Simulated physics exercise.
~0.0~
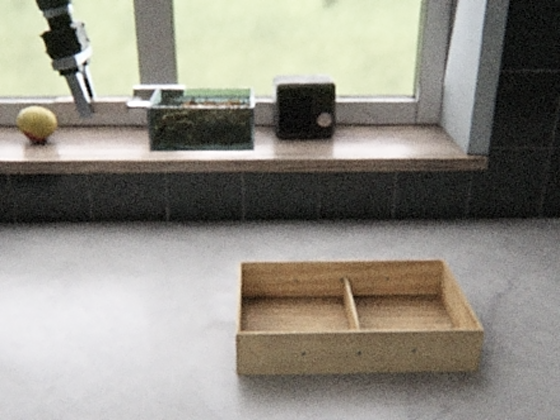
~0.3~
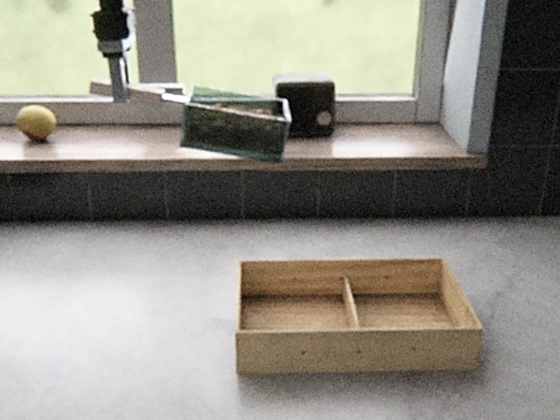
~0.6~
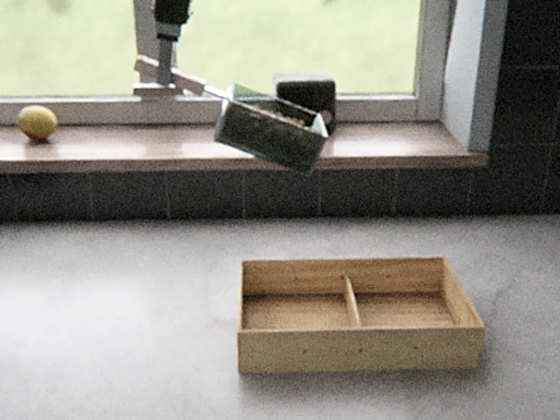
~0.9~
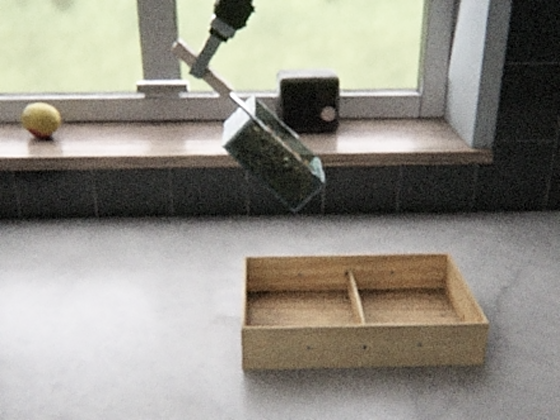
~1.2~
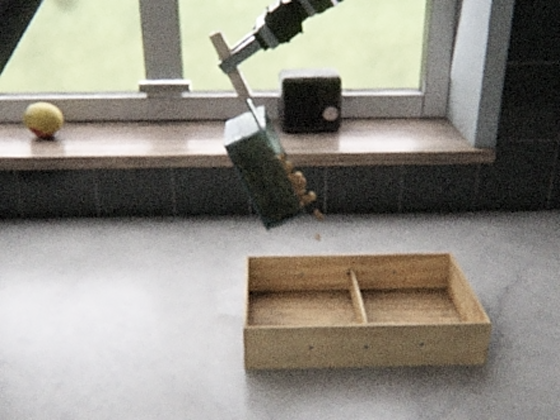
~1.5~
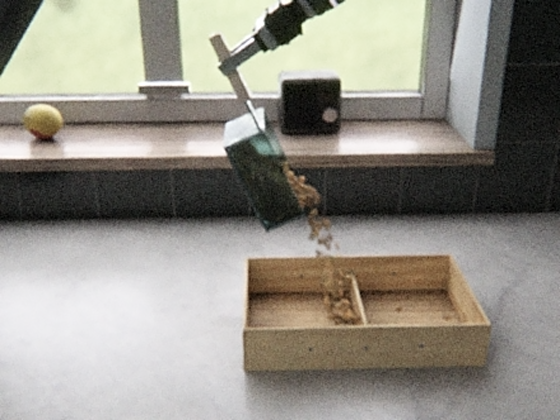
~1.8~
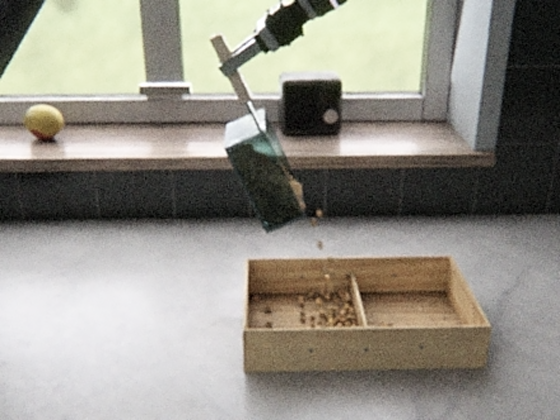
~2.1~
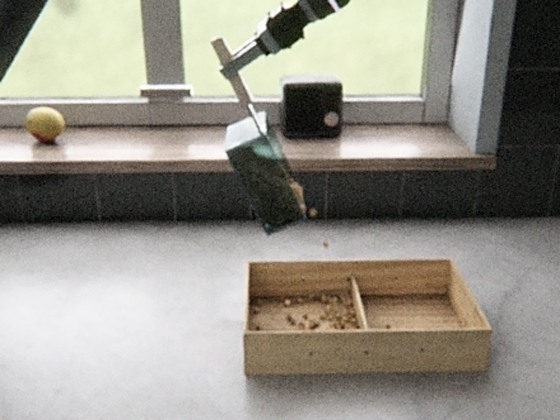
A robotic arm tips a glass box of small brown pieces over a shallow wooden crate split in two, seen from the front and slightly above. The crate sits on a grey countertop, below a wooden windowsill holding a yellow lemon at left and a dark cube-shaped object at right. The arm lifts the box off the sill, carries it right and tilts it steeply. Tan pieces spill from its lower edge, falling near the divider and scattering in the left compartment. The stream thins, and the box stays tilted above the crate, with the right side looking almost empty.
